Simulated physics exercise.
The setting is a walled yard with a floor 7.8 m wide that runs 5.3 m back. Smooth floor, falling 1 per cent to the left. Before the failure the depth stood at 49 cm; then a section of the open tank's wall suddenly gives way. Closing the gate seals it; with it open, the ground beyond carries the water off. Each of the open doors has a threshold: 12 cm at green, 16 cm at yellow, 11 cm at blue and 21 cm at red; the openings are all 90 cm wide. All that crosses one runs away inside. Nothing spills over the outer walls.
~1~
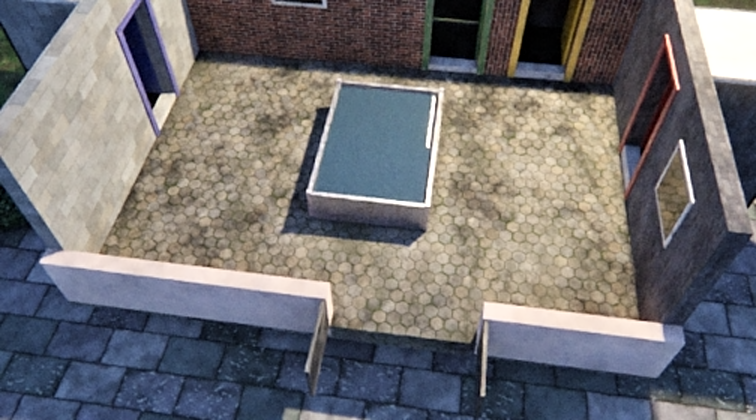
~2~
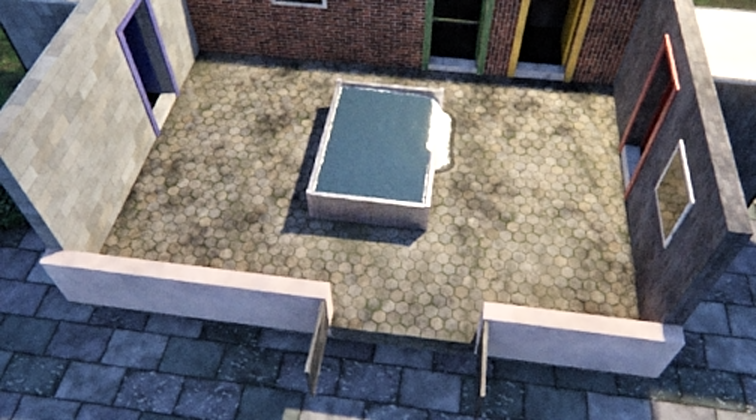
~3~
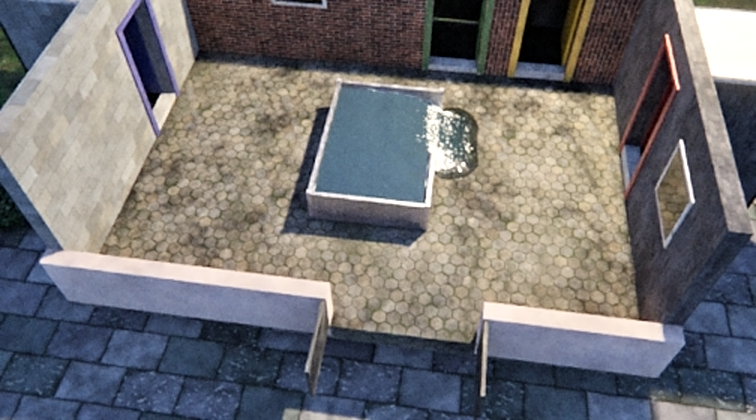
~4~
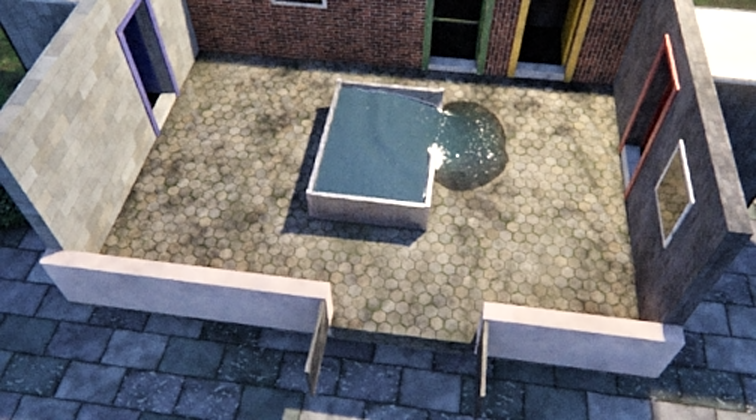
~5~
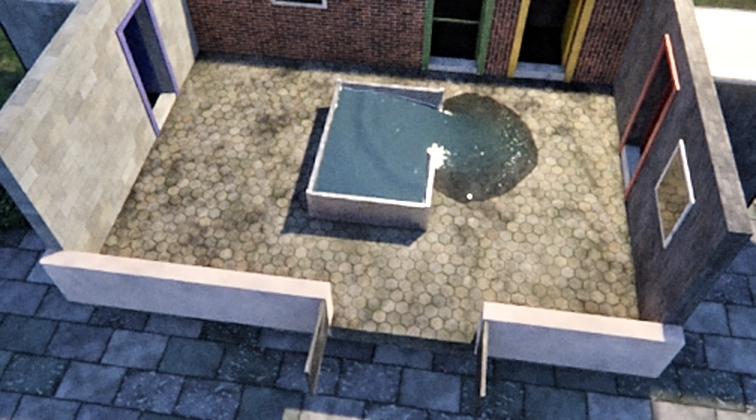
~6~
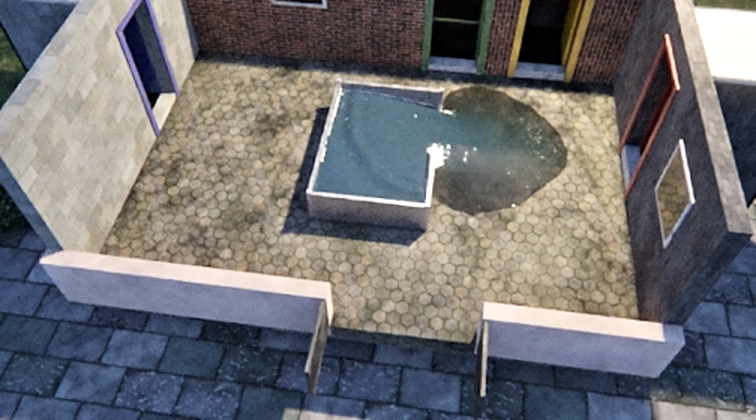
Water pouring through a gap in the right side of a raised open tank, spreading a dark puddle across a walled, paved yard.
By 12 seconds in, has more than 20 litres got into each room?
Room by room: Behind the green door, no; behind the yellow door, no; behind the blue door, no; behind the red door, no.
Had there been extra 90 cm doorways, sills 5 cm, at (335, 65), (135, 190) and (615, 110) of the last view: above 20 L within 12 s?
Per doorway, in order: Insufficient / insufficient / sufficient.
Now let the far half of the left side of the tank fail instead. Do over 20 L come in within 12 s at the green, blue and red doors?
For green, too little; for blue, too much; for red, too little.
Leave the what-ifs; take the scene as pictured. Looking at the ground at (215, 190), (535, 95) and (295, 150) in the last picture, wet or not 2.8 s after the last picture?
Listed in sequence, the spots are bone dry, drenched and bone dry.
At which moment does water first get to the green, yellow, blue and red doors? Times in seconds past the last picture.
Doors: Green 1.1 s / yellow 0.6 s / blue 7.5 s / red 0.4 s.
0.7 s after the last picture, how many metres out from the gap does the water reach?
Distance: Approx. 3.2 m.
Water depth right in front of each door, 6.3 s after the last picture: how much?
You'd get green at 7 cm, yellow at 10 cm, blue at 0 cm, and red at 7 cm.
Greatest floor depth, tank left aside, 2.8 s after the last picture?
Depth: Approx. 21 cm.
Then, 0.7 s after the last picture water covers 25 % of the floor and is deepest (28 cm) near (443, 128); green door not reached, yellow door 2 cm at the sill, 0 L in, blue door not reached, red door 18 cm at the sill, 0 L in.
Then, 1.5 s after the last picture water covers 25 % of the floor and is deepest (36 cm) near (598, 93); green door 2 cm at the sill, 0 L in, yellow door 15 cm at the sill, 0 L in, blue door not reached, red door 22 cm at the sill, 0 L in.
Then, 2.8 s after the last picture water covers 30 % of the floor and is deepest (21 cm) near (549, 123); green door 3 cm at the sill, 0 L in, yellow door 19 cm at the sill, 2 L in, blue door not reached, red door 17 cm at the sill, 0 L in.
Then, 6.3 s after the last picture water covers 65 % of the floor and is deepest (12 cm) near (595, 342); green door 7 cm at the sill, 0 L in, yellow door 10 cm at the sill, 6 L in, blue door not reached, red door 7 cm at the sill, 0 L in.
Then, 11.3 s after the last picture water covers 90 % of the floor and is deepest (10 cm) near (87, 280); green door 5 cm at the sill, 0 L in, yellow door 6 cm at the sill, 6 L in, blue door 6 cm at the sill, 0 L in, red door 4 cm at the sill, 0 L in.
